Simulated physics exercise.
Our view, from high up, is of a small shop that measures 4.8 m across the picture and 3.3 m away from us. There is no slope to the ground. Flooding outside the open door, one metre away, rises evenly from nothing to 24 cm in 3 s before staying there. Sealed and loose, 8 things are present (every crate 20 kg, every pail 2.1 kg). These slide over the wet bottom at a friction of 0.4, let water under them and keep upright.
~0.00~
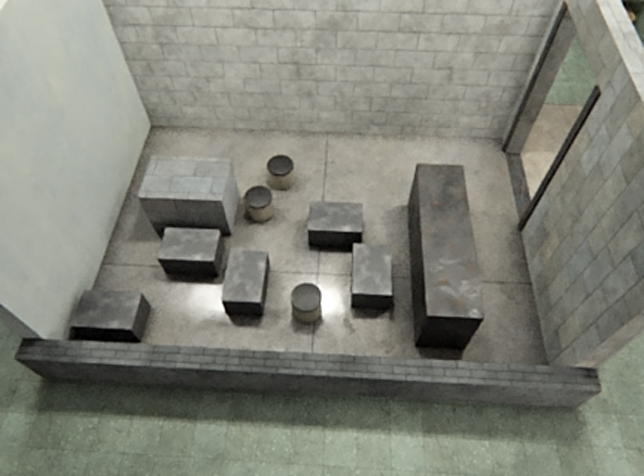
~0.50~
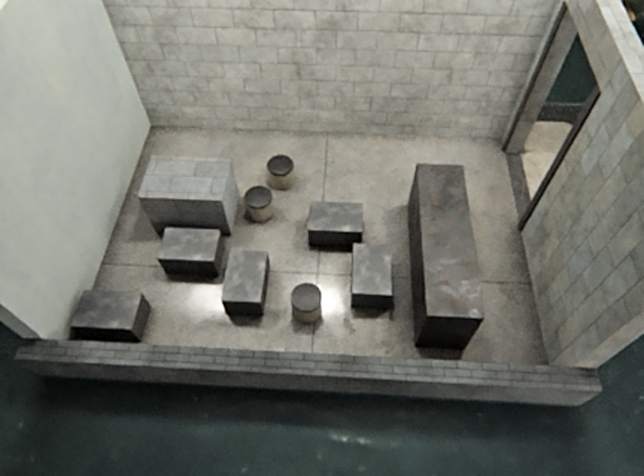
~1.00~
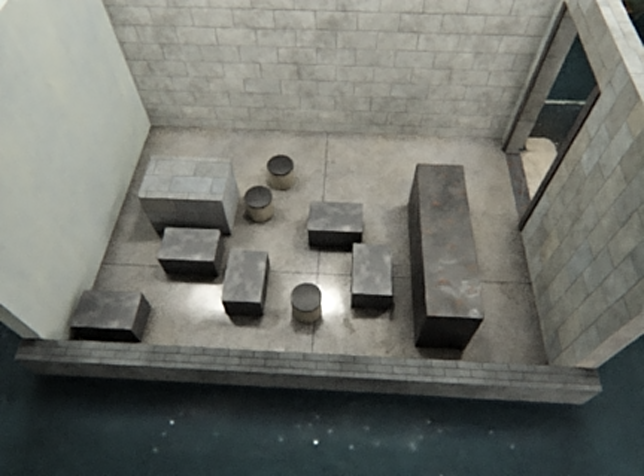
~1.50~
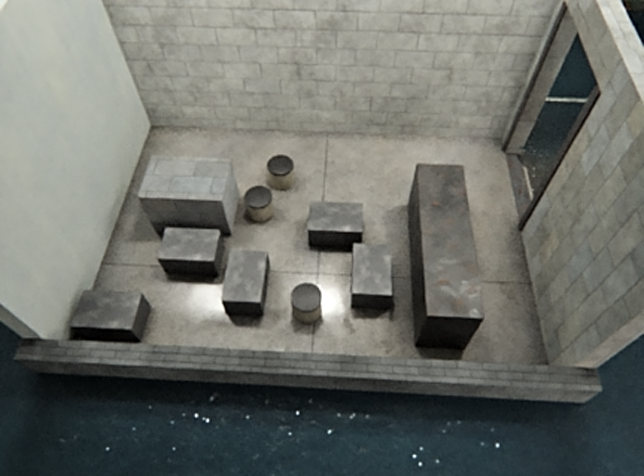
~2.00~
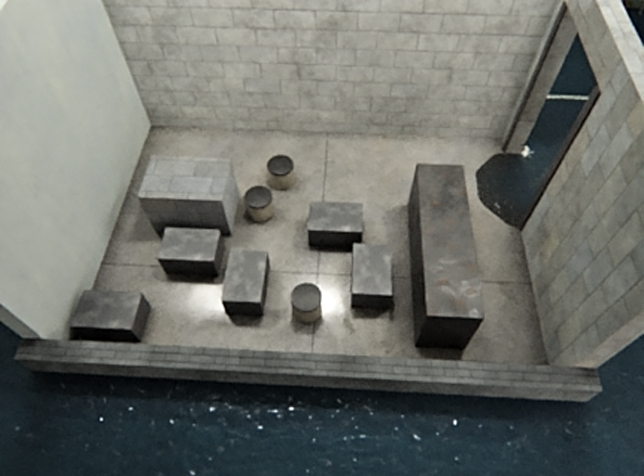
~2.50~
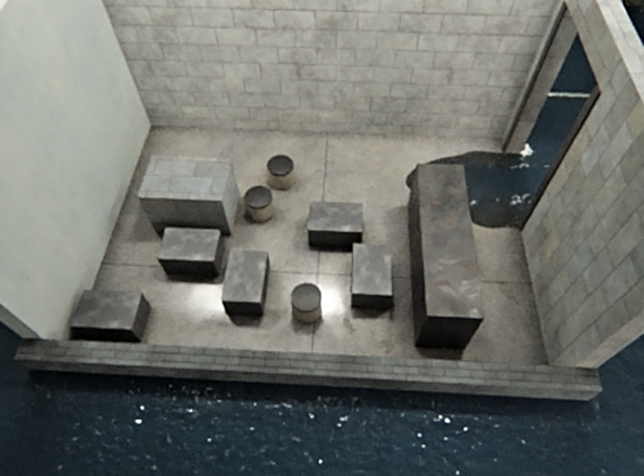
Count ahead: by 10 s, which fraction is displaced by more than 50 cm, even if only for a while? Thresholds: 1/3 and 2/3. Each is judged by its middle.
1/3 to under 2/3.
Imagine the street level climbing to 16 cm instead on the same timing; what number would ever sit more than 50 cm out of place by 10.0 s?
That would make 2 of them.
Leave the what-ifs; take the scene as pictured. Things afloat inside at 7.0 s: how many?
The number is 1.
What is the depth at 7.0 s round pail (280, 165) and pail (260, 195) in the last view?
I'd estimate 8 cm for the first and 2 cm for the second.
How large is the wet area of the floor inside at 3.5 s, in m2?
I'd estimate close to 4.0 m2.
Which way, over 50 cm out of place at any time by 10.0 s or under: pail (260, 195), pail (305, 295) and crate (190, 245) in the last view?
Taking them in turn, the first is beyond the limit, the second beyond the limit and the third within the limit.
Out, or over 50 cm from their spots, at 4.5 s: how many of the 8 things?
By then 1.
After 3.5 s 0 of 8 are over 50 cm from their spots; 0 afloat.
After 4.5 s 1 of 8 are over 50 cm from their spots; 0 afloat.
After 7.0 s 2 of 8 are over 50 cm from their spots; 1 afloat.
After 10.0 s 5 of 8 are over 50 cm from their spots, and 5 have been at some point; 6 afloat.
